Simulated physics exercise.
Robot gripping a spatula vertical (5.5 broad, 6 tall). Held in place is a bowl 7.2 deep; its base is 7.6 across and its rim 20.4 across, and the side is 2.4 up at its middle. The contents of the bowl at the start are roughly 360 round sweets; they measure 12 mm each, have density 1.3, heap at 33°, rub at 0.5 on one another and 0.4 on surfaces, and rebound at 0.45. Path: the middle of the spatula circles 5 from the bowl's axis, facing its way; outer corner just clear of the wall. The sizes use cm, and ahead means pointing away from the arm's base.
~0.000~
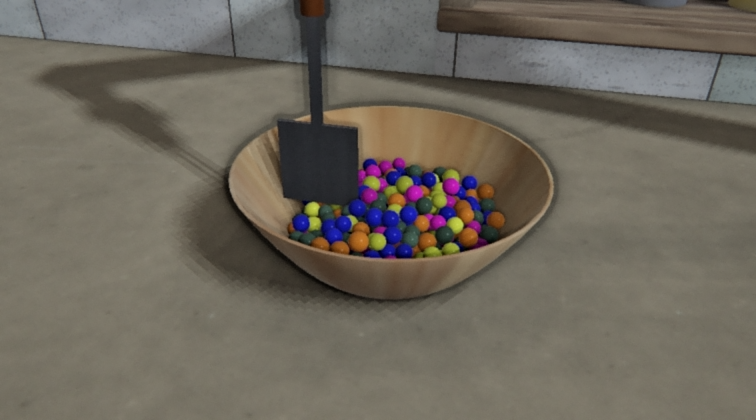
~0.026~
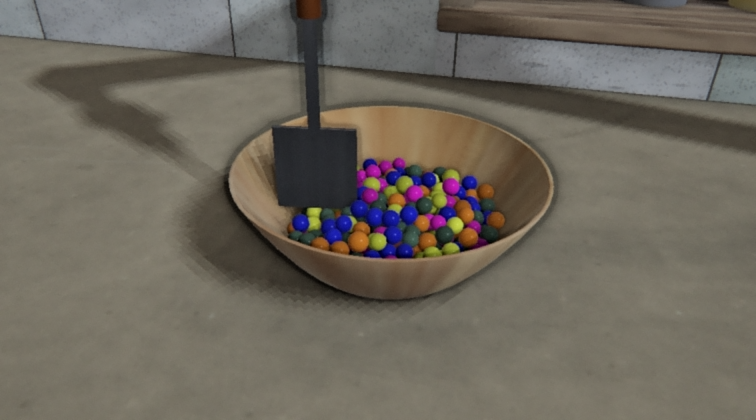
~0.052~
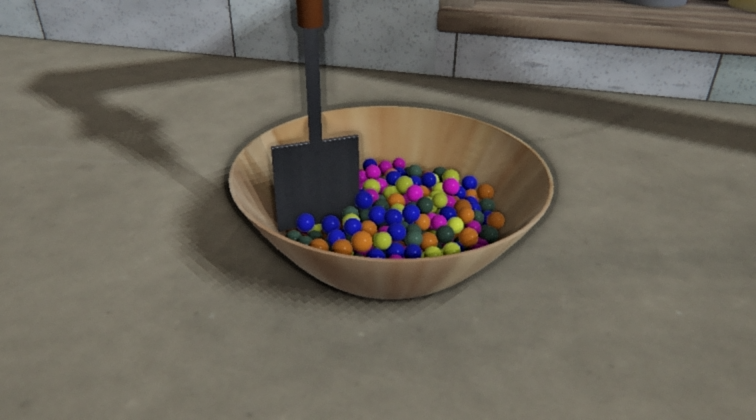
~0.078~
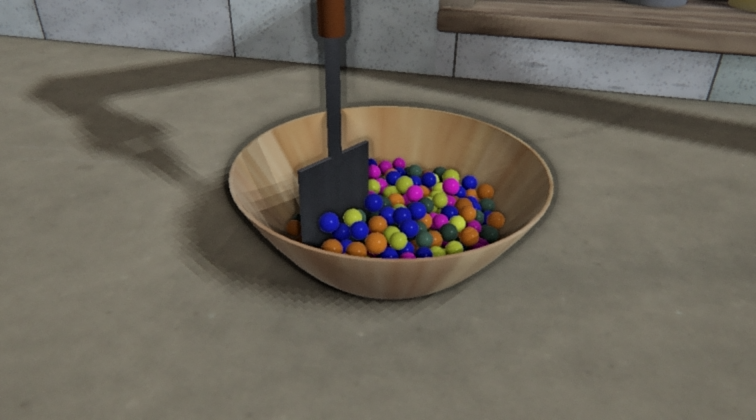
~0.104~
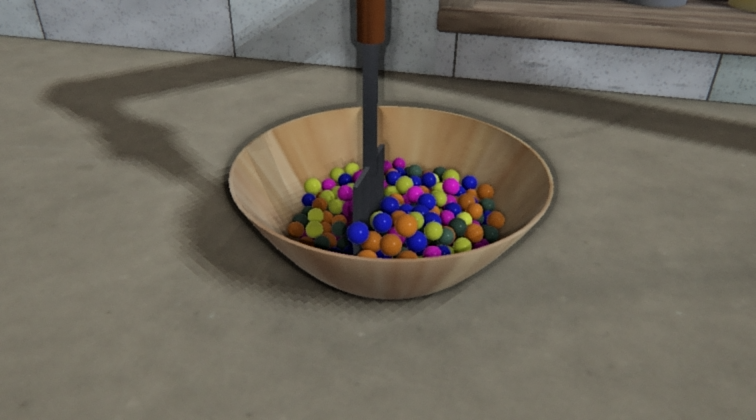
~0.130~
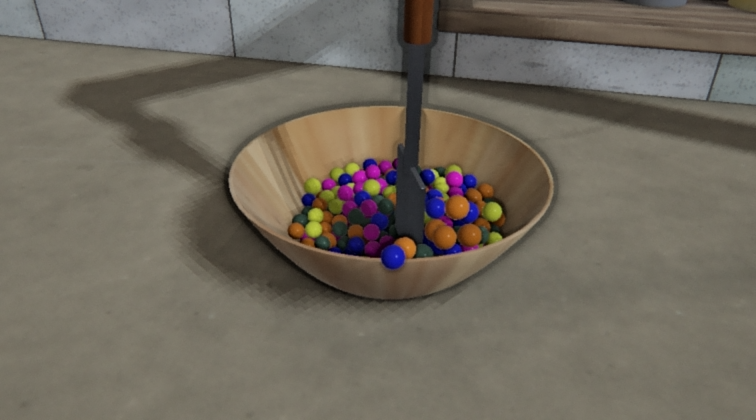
A dark spatula dipped into a wooden bowl of colorful balls and swept from the left toward the middle, turning edge-on as it pushed through them and nudged a blue one up onto the front rim.
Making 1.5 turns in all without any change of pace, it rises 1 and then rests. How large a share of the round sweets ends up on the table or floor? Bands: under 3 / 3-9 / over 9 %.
Over 9 %.
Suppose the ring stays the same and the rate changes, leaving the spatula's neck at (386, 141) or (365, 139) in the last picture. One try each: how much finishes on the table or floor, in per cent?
Well, about 20 percent the first time and about 20 percent the second.
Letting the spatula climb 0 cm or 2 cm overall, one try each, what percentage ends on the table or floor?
Roughly 35 percent, then roughly 15 percent.
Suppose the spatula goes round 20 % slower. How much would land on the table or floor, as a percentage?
Estimated share: Near 20 %.
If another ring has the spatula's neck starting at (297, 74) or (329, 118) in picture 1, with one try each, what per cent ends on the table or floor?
0 and 35 per cent.
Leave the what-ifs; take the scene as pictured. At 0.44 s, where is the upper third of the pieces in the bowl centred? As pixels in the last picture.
Centre, approx.: (358, 231).
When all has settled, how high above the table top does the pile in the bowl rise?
About 5.0 centimetres.
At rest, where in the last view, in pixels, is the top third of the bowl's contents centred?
(382, 221).
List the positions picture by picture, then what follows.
Spatula neck at (316, 102), 0° round; upper third of the load around (398, 210), from x 295 to 495, top at y 165; 363 in the bowl, in the first frame.
Spatula neck at (313, 106), 9° round; upper third of the load around (398, 210), from x 295 to 495, top at y 165, in the second frame.
Spatula neck at (315, 118), 33° round; upper third of the load around (398, 213), from x 295 to 495, top at y 165, in the third frame.
Spatula neck at (334, 131), 60° round; upper third of the load around (404, 213), from x 295 to 495, top at y 165, in the fourth frame.
Spatula neck at (370, 140), 88° round; upper third of the load around (414, 213), from x 295 to 495, top at y 165, in the fifth frame.
Spatula neck at (412, 140), 115° round; upper third of the load around (435, 208), from x 295 to 495, top at y 165; 362 in the bowl, 1 in flight or on the tool, in the sixth frame.
After 0.28 s, 277° round, highest piece 12 above the table; 321 in the bowl, 1 on the table or floor, 41 in flight or on the tool.
After 0.44 s, 78° round, highest piece 10 above the table; 282 in the bowl, 53 on the table or floor, 28 in flight or on the tool.
After 0.72 s, 180° round, highest piece 6 above the table; 270 in the bowl, 93 on the table or floor.
After 1.42 s, 180° round, highest piece 5 above the table; 270 in the bowl, 93 on the table or floor.
At rest, 270 in the bowl, 93 on the table or floor. That is 26 % on the table or floor.
